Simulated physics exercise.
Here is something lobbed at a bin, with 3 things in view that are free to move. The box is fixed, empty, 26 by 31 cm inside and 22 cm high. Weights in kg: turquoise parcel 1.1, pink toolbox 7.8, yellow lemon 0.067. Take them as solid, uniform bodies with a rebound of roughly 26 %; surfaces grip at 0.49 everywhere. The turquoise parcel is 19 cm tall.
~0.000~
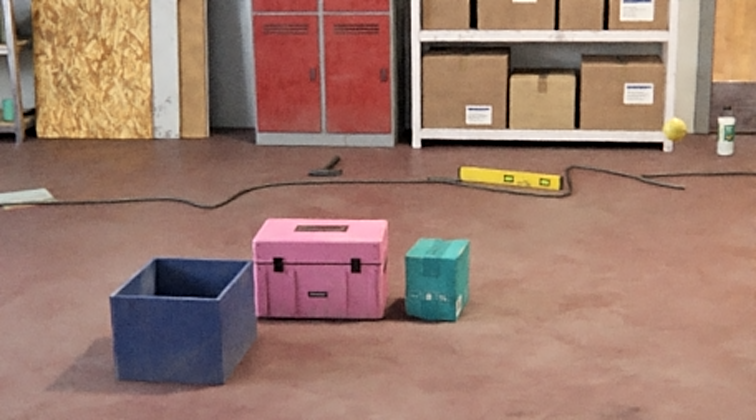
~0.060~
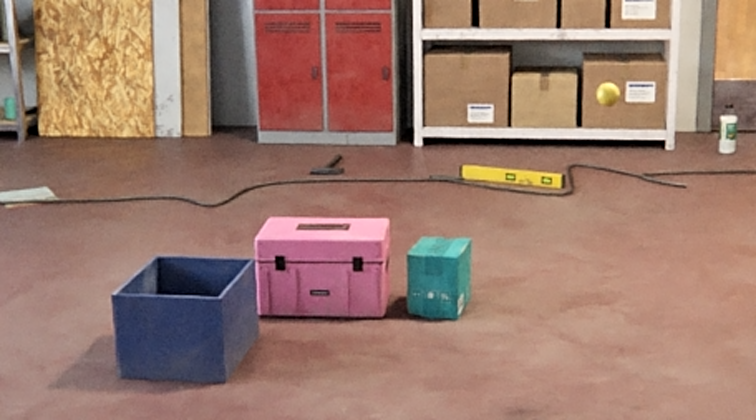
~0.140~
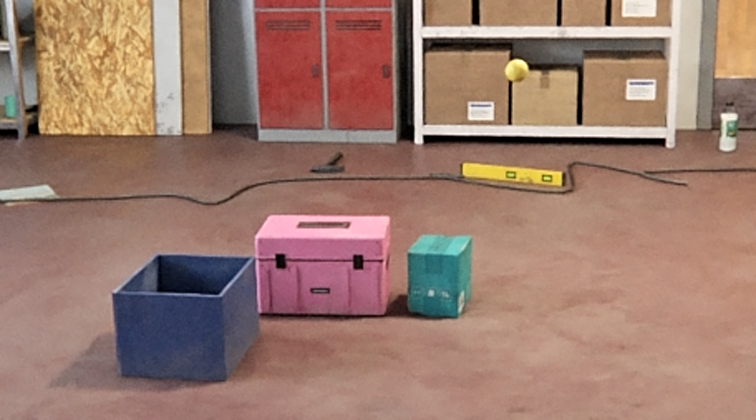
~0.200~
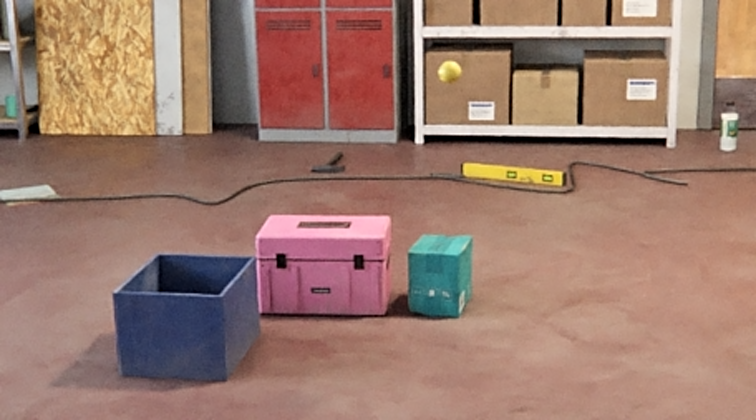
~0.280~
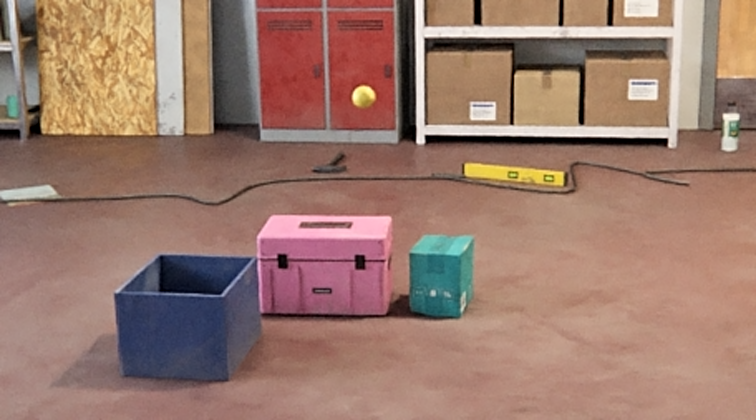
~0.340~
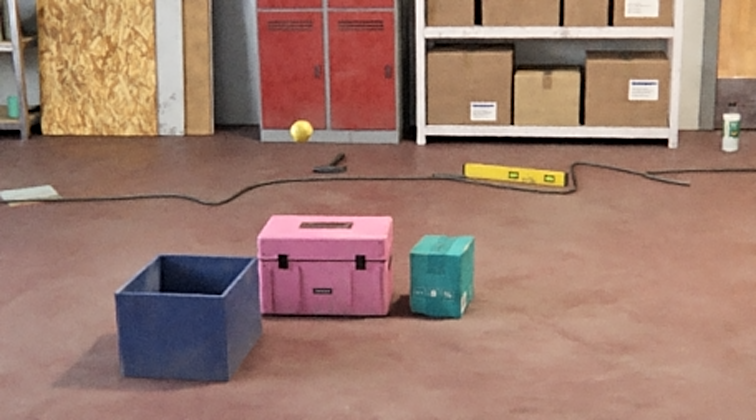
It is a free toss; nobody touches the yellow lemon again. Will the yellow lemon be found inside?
In the end the lemon ends in the box.
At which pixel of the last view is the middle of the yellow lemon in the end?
Around (228, 337).
By 0.54 s, lemon inside the box; yellow lemon near (168, 317).
By 0.64 s, lemon inside the box; yellow lemon near (198, 327).
When it is over (2.0 s), lemon inside the box; the bystanders within 10 cm of the start. End places, in pixels of the last picture, yellow lemon near (228, 337).
